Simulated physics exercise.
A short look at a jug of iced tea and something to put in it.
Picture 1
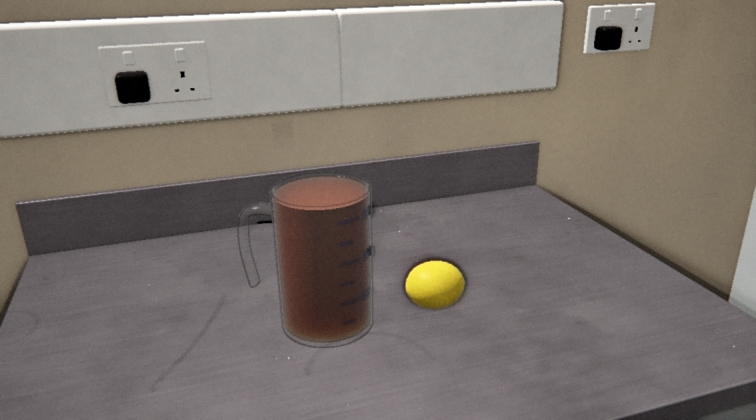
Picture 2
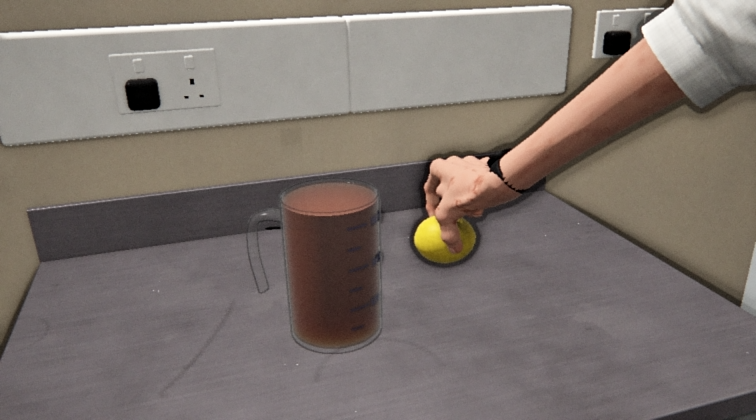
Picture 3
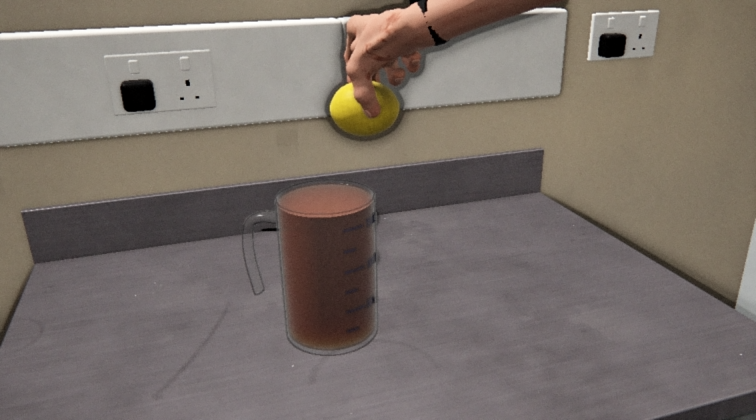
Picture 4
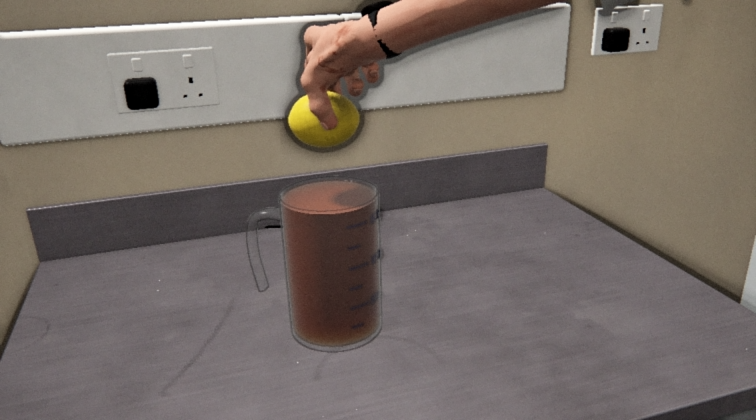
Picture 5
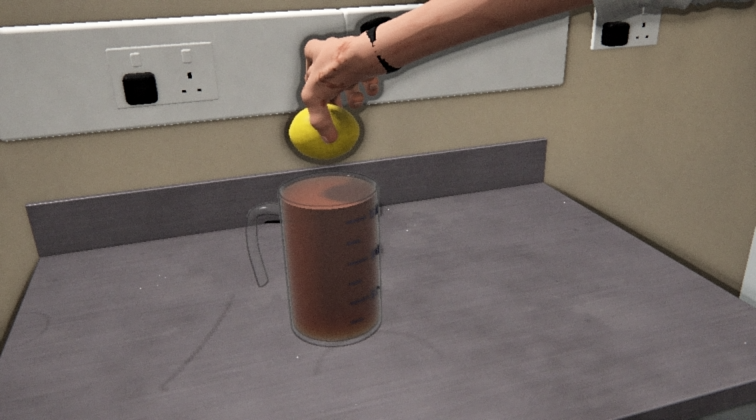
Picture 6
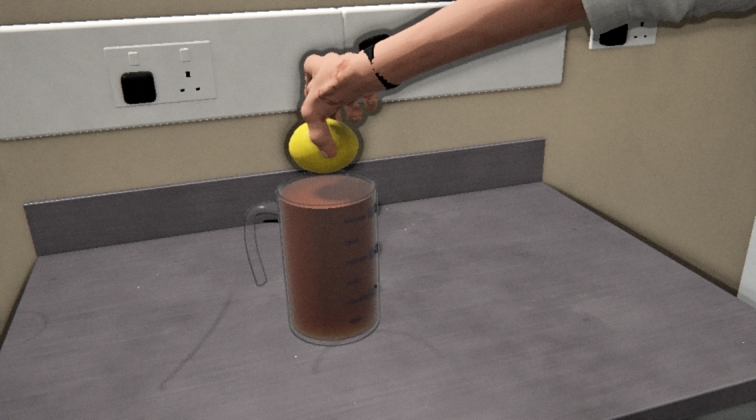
A bare forearm with a dark wristband and pale sleeve reaches in from the upper right over a grey countertop, seen from slightly above, with white sockets on the beige wall behind. A clear handled jug nearly full of reddish-brown tea stands near the centre, a yellow lemon to its right. The hand picks up the lemon, lifts it left above the jug and lowers it slowly, while the view shifts slightly.
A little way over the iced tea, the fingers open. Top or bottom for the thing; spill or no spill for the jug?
Thing - stays up. Jug - some spills out.
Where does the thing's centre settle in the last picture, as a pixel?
Resting centre: About (328, 202).
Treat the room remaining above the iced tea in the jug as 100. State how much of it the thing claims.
Roughly 260 in a hundred.
Soon after, the lemon enters the iced tea; the jug is full to the brim; some has gone over the rim.
Later, the lemon comes up again; the jug is full to the brim; some has gone over the rim.
In the end, the lemon floats; the jug is full to the brim; some has gone over the rim.
